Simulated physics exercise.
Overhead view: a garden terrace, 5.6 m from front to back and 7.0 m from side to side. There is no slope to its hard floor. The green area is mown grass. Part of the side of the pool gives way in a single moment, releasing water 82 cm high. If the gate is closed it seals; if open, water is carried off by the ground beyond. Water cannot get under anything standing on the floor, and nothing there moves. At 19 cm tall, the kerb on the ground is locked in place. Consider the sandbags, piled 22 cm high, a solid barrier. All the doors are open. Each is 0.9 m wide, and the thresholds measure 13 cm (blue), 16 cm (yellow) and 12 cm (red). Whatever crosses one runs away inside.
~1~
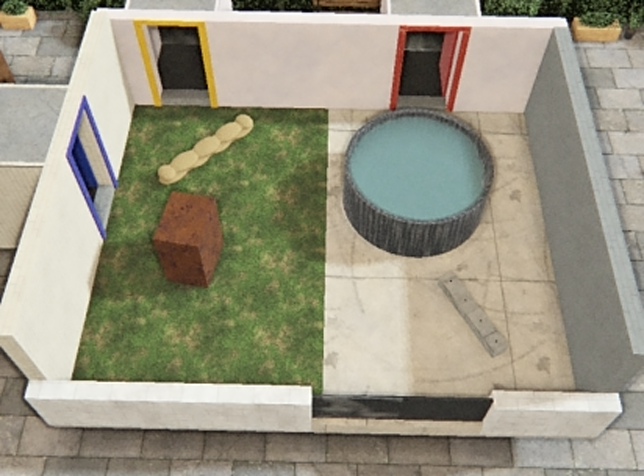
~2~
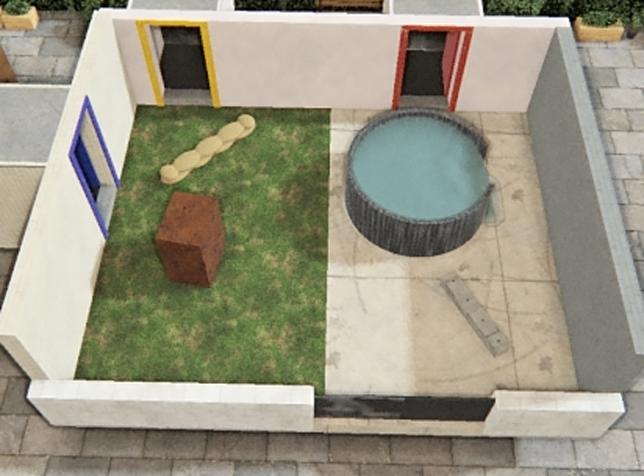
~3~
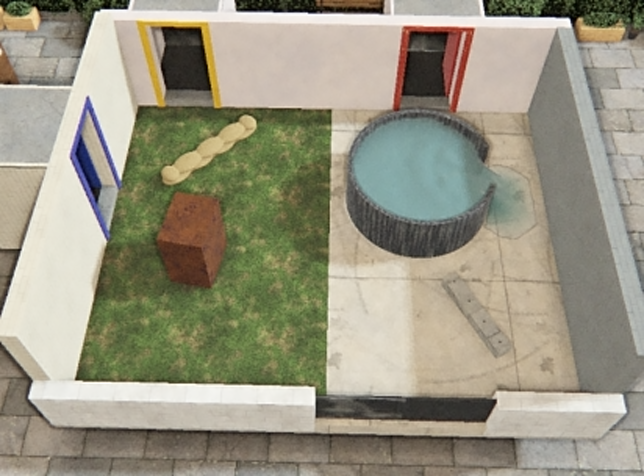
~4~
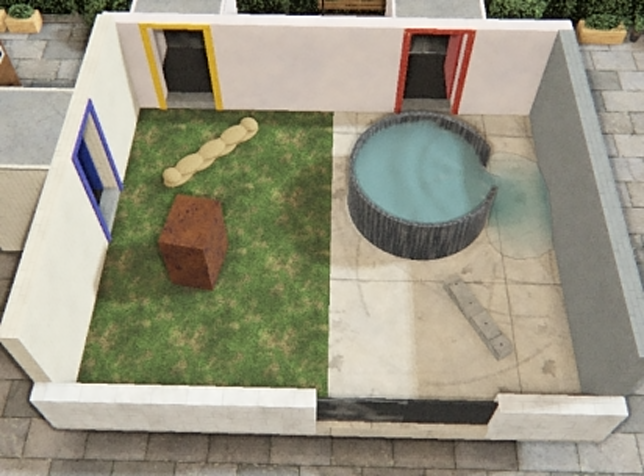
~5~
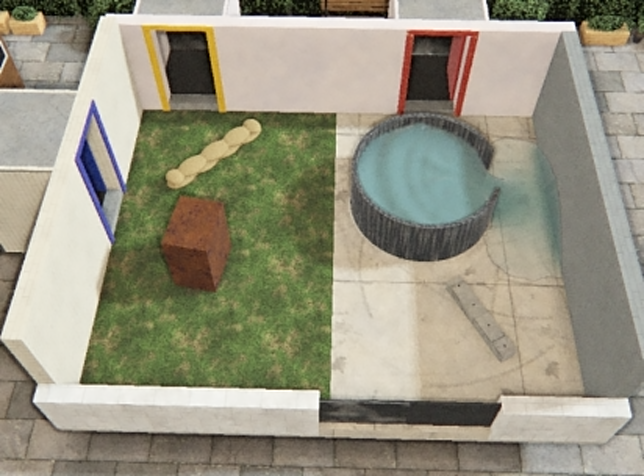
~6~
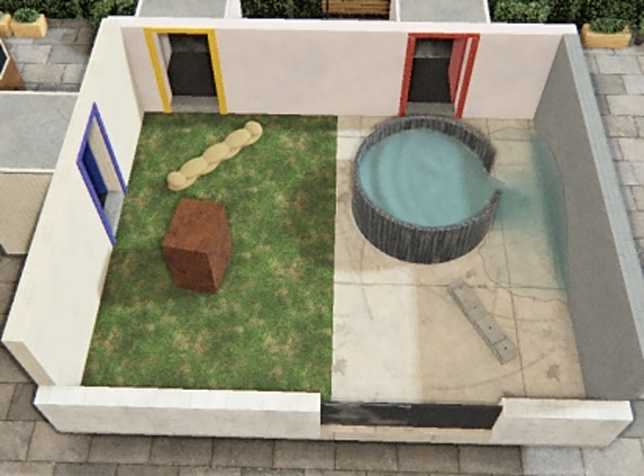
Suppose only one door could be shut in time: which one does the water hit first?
The red door.
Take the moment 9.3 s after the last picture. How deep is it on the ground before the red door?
I'd put it at around 6.0 cm deep.
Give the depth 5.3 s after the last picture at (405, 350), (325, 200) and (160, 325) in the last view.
Approximately 3, 3 and 1 centimetres, going through them in turn.
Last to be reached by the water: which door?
Blue.
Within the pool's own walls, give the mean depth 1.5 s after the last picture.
I'd put the mean depth near 47 centimetres.
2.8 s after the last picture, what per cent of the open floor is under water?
Wet share: About 50 %.
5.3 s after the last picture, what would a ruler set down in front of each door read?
In cm: Blue 0, yellow 5, red 8.
A moment later water covers 15 % of the floor and is deepest (57 cm) near (541, 207); blue door not reached, yellow door not reached, red door not reached.
Soon after water covers 25 % of the floor and is deepest (44 cm) near (525, 119); blue door not reached, yellow door not reached, red door reached 0.7 s after the last picture.
Next water covers 50 % of the floor and is deepest (34 cm) near (541, 207); blue door not reached, yellow door not reached, red door reached 0.7 s after the last picture.
Later on water covers 85 % of the floor and is deepest (22 cm) near (541, 207); blue door not reached, yellow door reached 3.3 s after the last picture, red door reached 0.7 s after the last picture.
At the end water covers 95 % of the floor and is deepest (13 cm) near (543, 216); blue door reached 5.8 s after the last picture, yellow door reached 3.3 s after the last picture, red door reached 0.7 s after the last picture.
